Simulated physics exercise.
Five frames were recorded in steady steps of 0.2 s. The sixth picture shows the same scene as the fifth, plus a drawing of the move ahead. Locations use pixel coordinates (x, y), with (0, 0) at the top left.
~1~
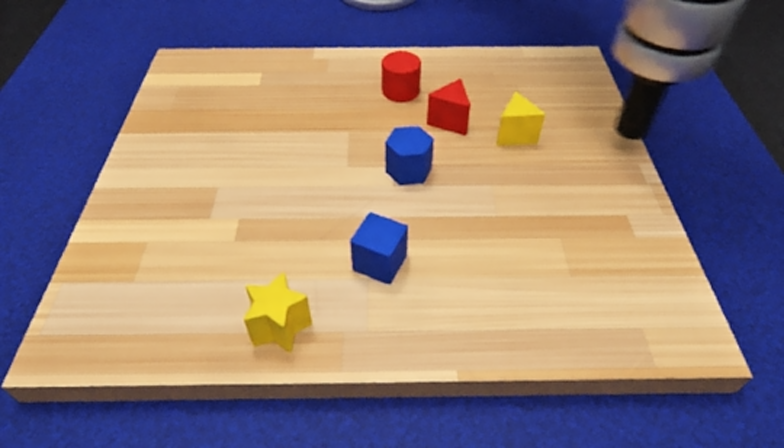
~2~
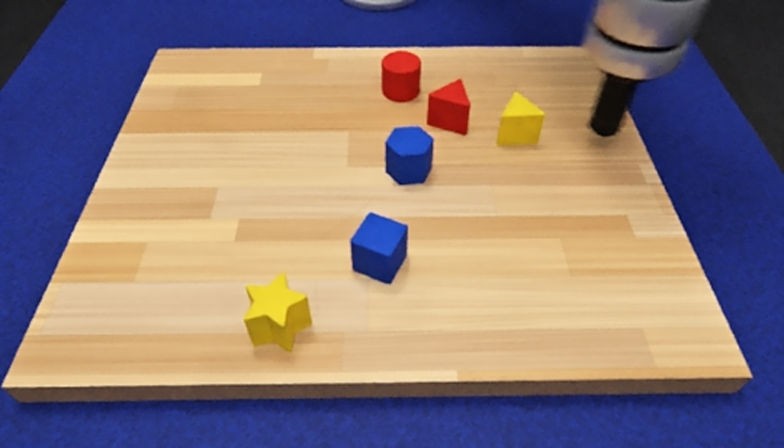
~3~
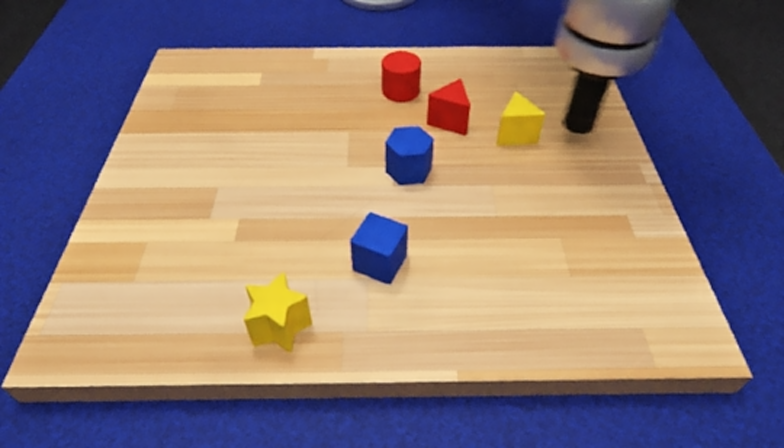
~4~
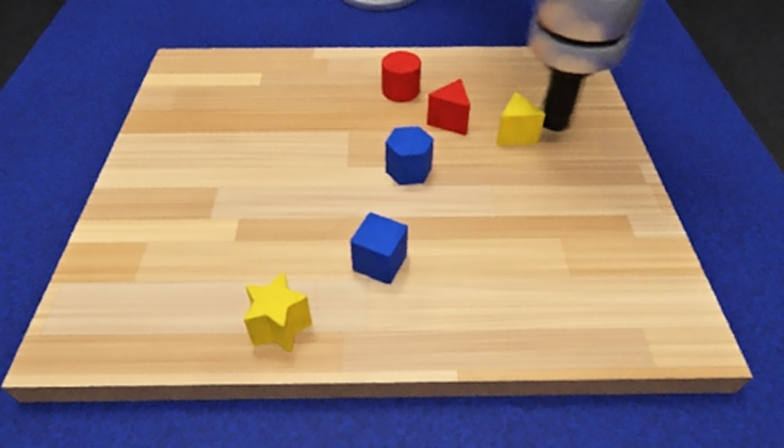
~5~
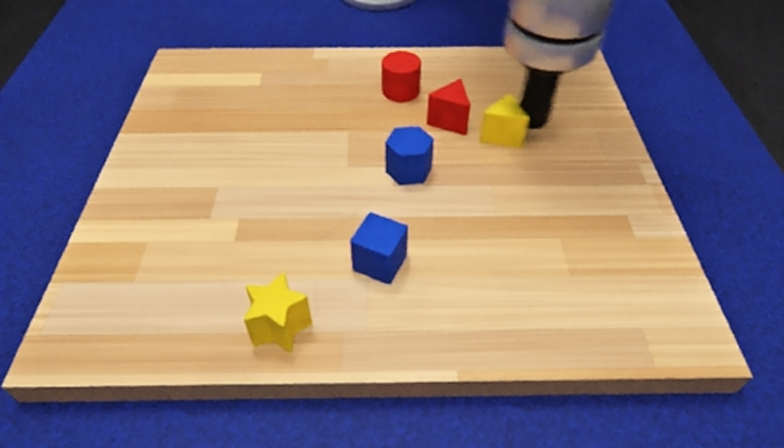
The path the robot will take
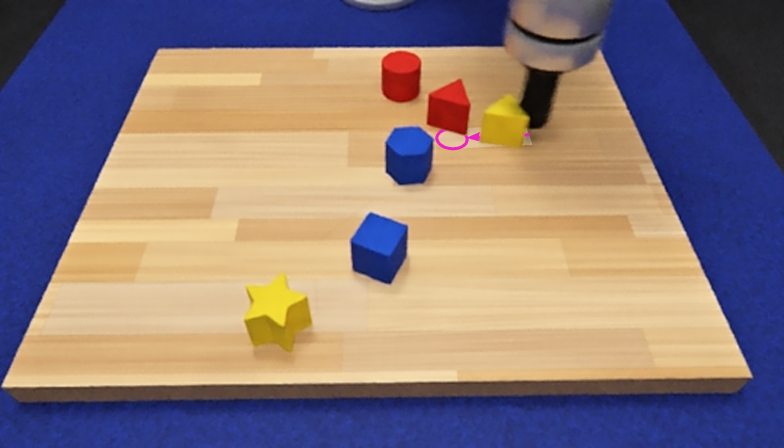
To begin with, a dark-tipped pusher stands at the right edge of a wooden board holding red, blue and yellow blocks. It glides steadily left while every block stays still, then meets the yellow triangular block and nudges it slightly left toward the red triangular one.
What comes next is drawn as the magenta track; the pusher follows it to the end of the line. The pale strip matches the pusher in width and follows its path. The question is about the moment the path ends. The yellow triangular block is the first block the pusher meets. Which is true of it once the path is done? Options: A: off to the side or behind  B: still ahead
B - still ahead.
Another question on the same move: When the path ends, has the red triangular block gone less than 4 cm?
Yes, that is how it ends up.
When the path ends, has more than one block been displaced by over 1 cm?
Yes, that is how it ends up.
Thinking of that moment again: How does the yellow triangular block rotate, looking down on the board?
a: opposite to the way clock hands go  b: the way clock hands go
I choose b.
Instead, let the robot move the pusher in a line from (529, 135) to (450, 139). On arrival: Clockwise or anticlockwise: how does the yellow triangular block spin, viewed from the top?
Looking down, it rotates clockwise.
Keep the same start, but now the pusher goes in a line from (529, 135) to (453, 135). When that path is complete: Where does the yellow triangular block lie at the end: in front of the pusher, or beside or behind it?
Still leading.
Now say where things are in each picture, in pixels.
The first frame shows pusher tip (630, 131); block tops, blue six-sided block (410, 140); red triangular block (453, 92); yellow triangular block (521, 107).
The second frame shows pusher (604, 128); blocks unchanged.
The third frame shows pusher (578, 126); blocks unchanged.
The fourth frame shows pusher (554, 123); blocks unchanged.
The fifth frame shows pusher (532, 121); blue six-sided block (410, 140); red triangular block (453, 92); yellow triangular block (507, 107).
Path on the board, in a line from (529, 135) to (452, 139).
What follows on the original path. Halfway along, pusher (492, 122); red triangular block (446, 92), turned 30° clockwise; yellow triangular block (466, 110).
At the end, pusher (453, 124); blue six-sided block in place; red triangular block (434, 92), turned 75° clockwise; yellow triangular block (425, 112), turned 25° clockwise.
